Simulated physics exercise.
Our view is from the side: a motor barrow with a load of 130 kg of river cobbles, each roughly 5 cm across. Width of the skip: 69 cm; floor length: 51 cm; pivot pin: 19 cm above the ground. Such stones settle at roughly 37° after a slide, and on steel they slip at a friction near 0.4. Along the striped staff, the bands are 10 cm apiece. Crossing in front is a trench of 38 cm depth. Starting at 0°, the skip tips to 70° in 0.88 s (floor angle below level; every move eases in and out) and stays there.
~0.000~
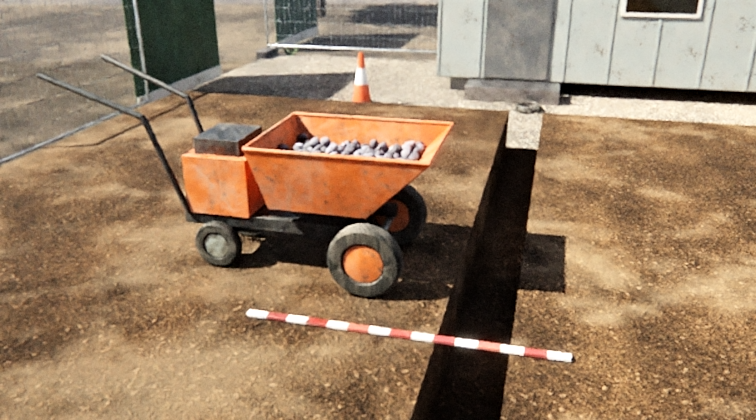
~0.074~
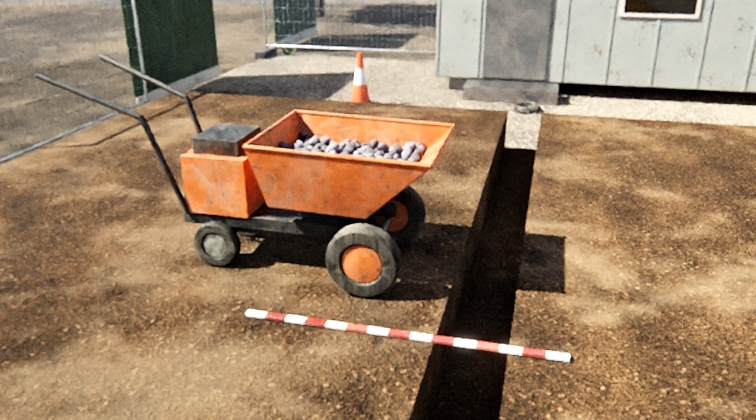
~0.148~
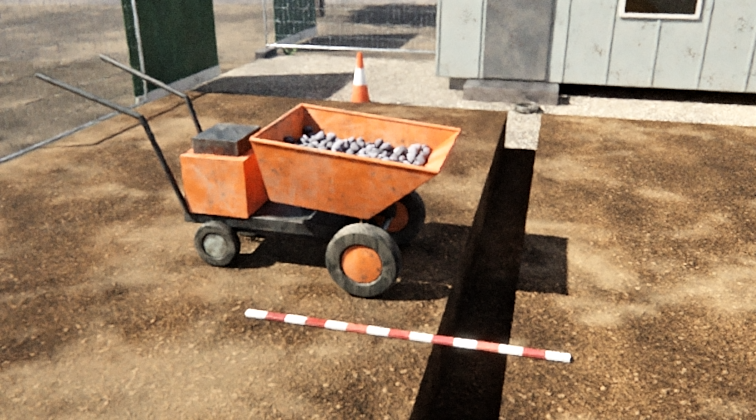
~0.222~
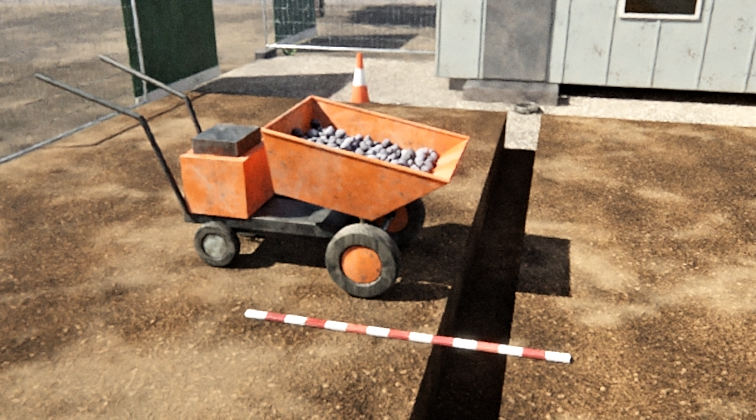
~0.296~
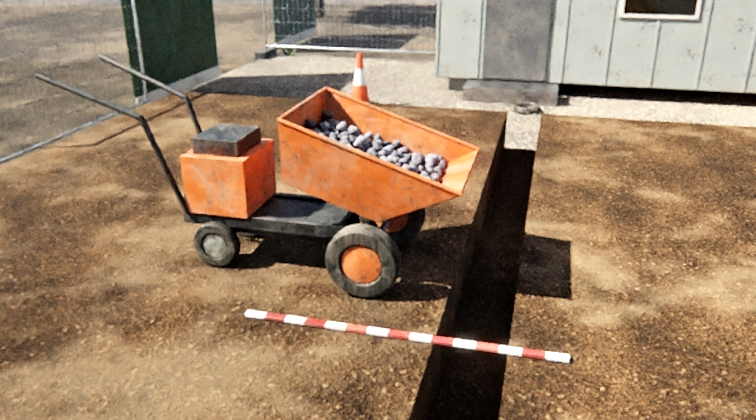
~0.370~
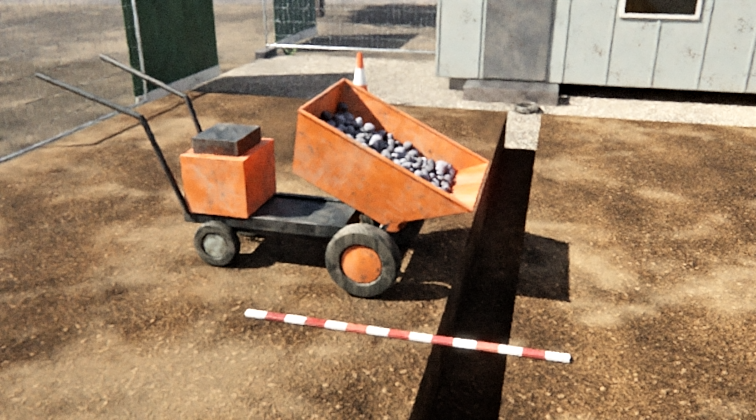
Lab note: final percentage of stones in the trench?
Approx. 48 %.
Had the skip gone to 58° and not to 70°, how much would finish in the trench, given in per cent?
Some 50 in a hundred, I'd say.
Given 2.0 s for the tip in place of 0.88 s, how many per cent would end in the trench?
Roughly 55% would finish there.
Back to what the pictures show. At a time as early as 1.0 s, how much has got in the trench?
Close to 10 per cent at that time.
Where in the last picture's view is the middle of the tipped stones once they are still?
In the last view, about (526, 281).
After 0.7 s the floor is at 59°; 100 % in the skip; the foremost stones are at (477, 248).
After 1.0 s the floor is at 70°; 76 % in the skip, 10 % in the trench, 14 % past the trench; the foremost stones are at (558, 297).
After 1.3 s the floor is at 70°; 26 % in the skip, 25 % in the trench, 50 % past the trench; the foremost stones are at (667, 314).
After 3.3 s the floor is at 70°; 0 % in the skip, 48 % in the trench, 52 % past the trench; the foremost stones are past the picture's edge.
